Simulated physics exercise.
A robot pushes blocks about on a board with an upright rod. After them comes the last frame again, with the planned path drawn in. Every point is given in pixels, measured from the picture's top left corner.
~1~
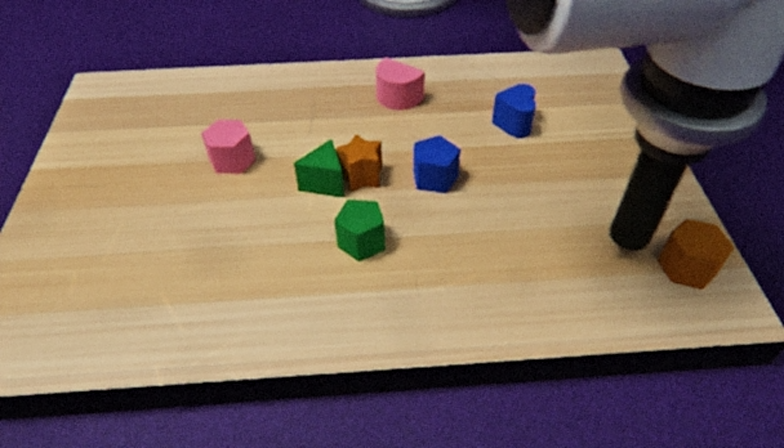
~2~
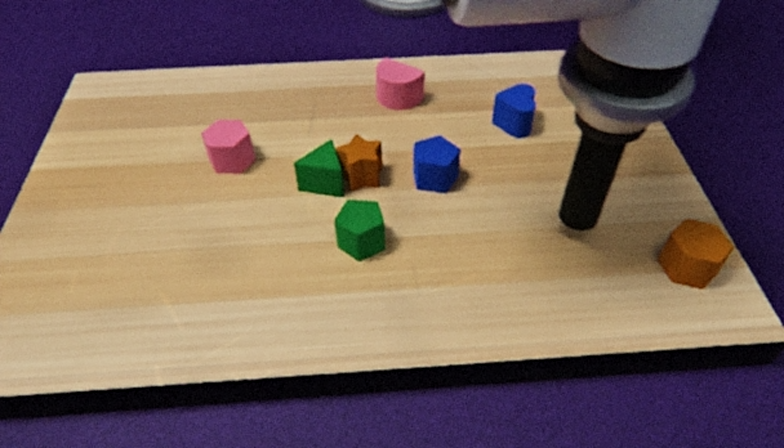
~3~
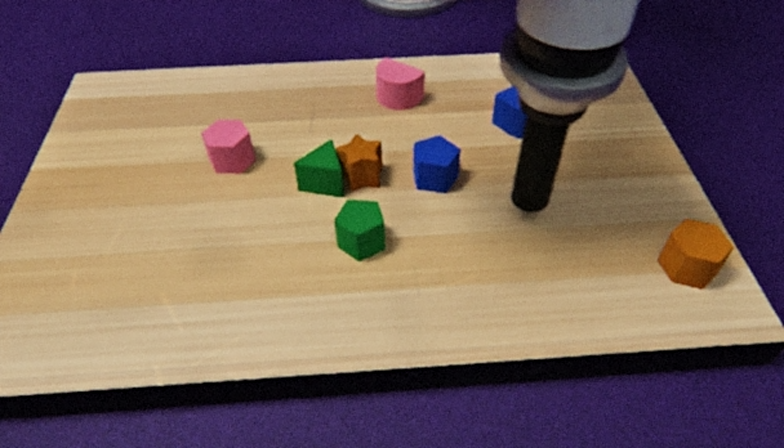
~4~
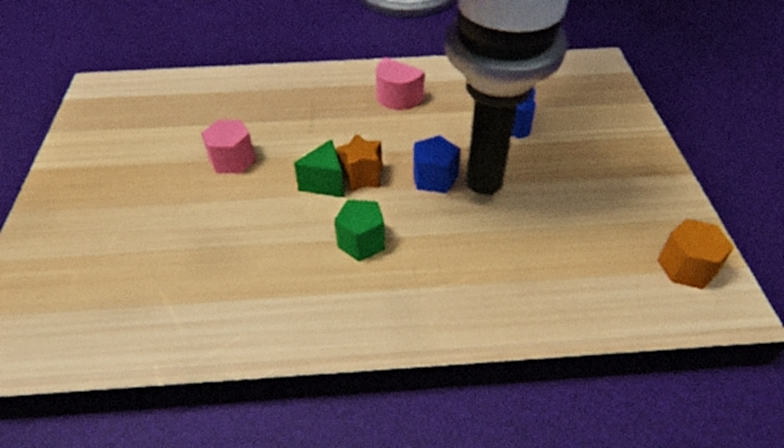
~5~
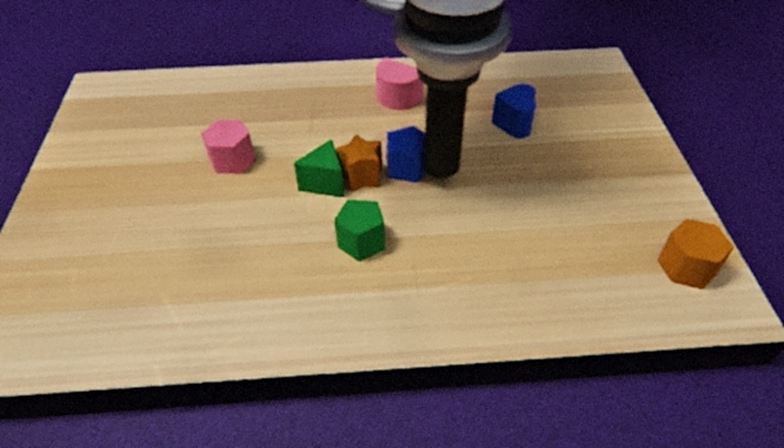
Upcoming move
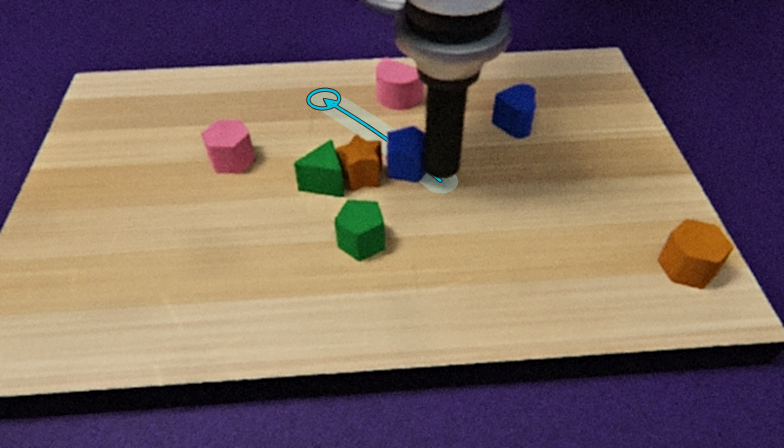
A robot's upright black rod starts beside the orange block at the right of a wooden board and glides left and slightly away across the open surface. It passes in front of a blue block, reaches the blue five-sided block, and pushes it a short way left toward the orange star.
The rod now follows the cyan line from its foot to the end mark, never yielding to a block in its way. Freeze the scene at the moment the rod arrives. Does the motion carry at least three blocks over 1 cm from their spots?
No.
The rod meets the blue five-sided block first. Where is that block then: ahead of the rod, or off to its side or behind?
The rod has moved past the blue five-sided block by the time the path ends.
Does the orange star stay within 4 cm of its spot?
That would be a yes.
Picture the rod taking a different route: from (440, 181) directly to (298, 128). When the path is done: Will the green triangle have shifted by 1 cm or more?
Yes, that is what happens.
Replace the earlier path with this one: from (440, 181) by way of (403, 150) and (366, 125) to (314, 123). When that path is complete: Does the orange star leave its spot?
Yes
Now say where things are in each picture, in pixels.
Lower end of the rod (630, 236), tops of blocks, green triangle (322, 156), orange star (360, 148), pink half-round block (397, 71), blue five-sided block (436, 150), in the first picture.
Rod (578, 217), blocks as before, in the second picture.
Rod (530, 199), blocks as before, in the third picture.
Rod (484, 182), blocks as before, in the fourth picture.
Rod (441, 167), green triangle (322, 156), orange star (360, 148), pink half-round block (397, 71), blue five-sided block (408, 140), in the fifth picture.
The drawn path runs from (440, 181) by way of (400, 149) and (362, 122) to (324, 99).
On the path given first. One third of the way, rod (400, 135); green triangle (317, 158); orange star (347, 139), turned 65° anticlockwise; blue five-sided block (364, 114), turned 25° anticlockwise.
Two thirds of the way, rod (361, 108); green triangle (317, 158); orange star (346, 139), turned 70° anticlockwise; blue five-sided block (321, 101), turned 80° anticlockwise.
At the end, rod (322, 85); green triangle (317, 158); orange star (346, 139), turned 70° anticlockwise; pink half-round block not moved; blue five-sided block (308, 96), turned 140° anticlockwise.
